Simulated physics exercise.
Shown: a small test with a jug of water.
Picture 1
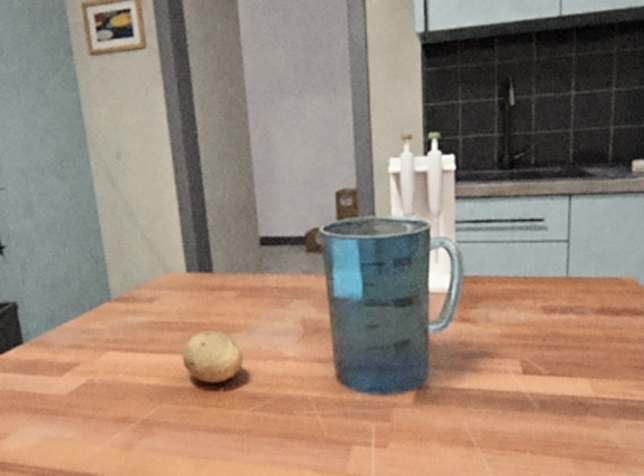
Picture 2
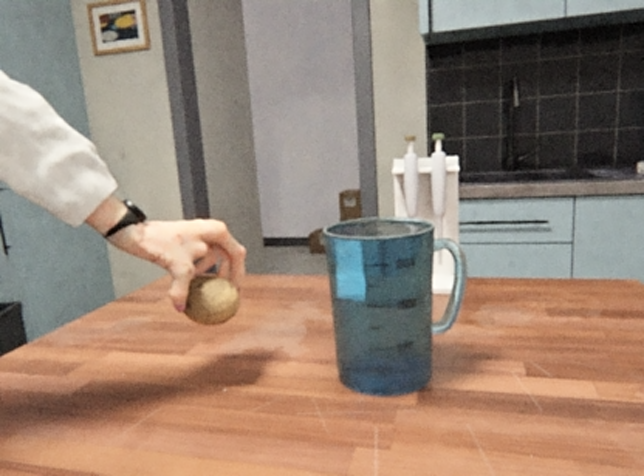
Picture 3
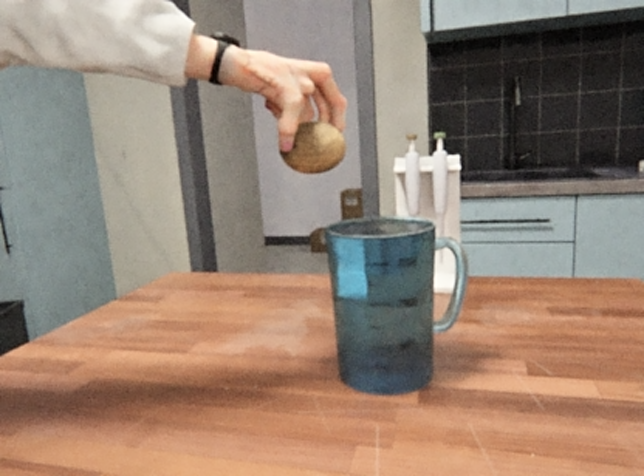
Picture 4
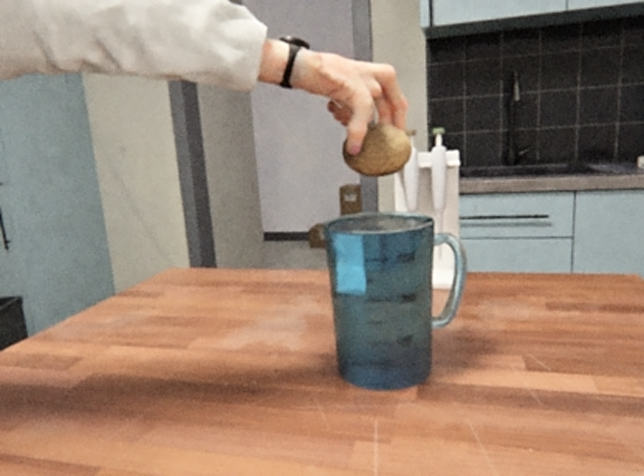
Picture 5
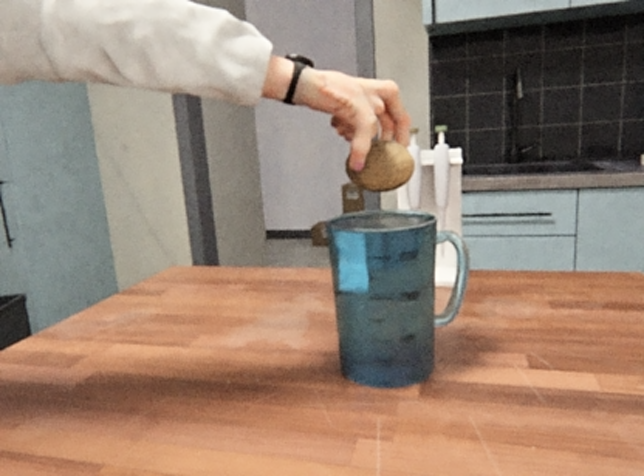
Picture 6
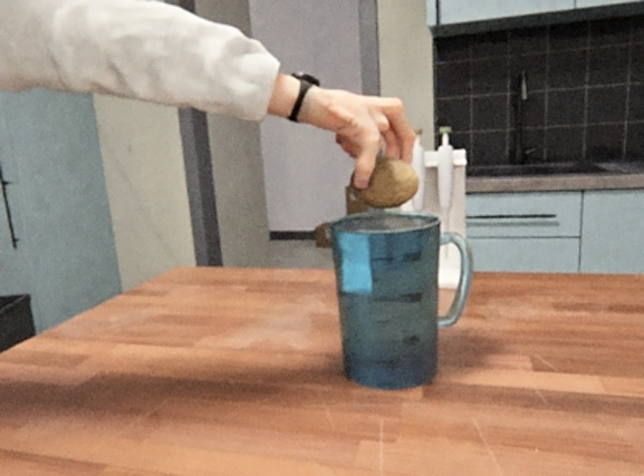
A hand picks up a potato and lowers it just over a blue jug.
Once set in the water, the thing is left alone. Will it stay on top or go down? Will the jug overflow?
With the water, it goes down; meanwhile the jug pours over the edge.
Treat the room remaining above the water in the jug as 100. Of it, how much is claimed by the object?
It comes out near 350 %.
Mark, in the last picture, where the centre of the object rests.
It ends up around (389, 339).
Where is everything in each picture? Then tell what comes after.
In the first picture, the potato lies on the top at (212, 356); jug (378, 298) nearly full.
The second picture shows a hand picks up the potato at (209, 300); jug nearly full, surface at (378, 230).
In the third picture, the potato is carried over at (311, 148); jug (383, 298) nearly full.
In the fourth picture, the potato is above the jug at (376, 151); jug nearly full, surface at (379, 225).
The fifth picture shows the potato comes down at (379, 167); jug (384, 292) nearly full.
In the sixth picture, the potato is just over the surface at (383, 183); jug nearly full, surface at (385, 224).
A moment on, the potato enters the water; the jug is full to the brim; a puddle lies round it.
Further on, the potato goes on down; the jug is full to the brim; a puddle lies round it.
When it is over, the potato rests at the bottom; the jug is full to the brim; a puddle lies round it.
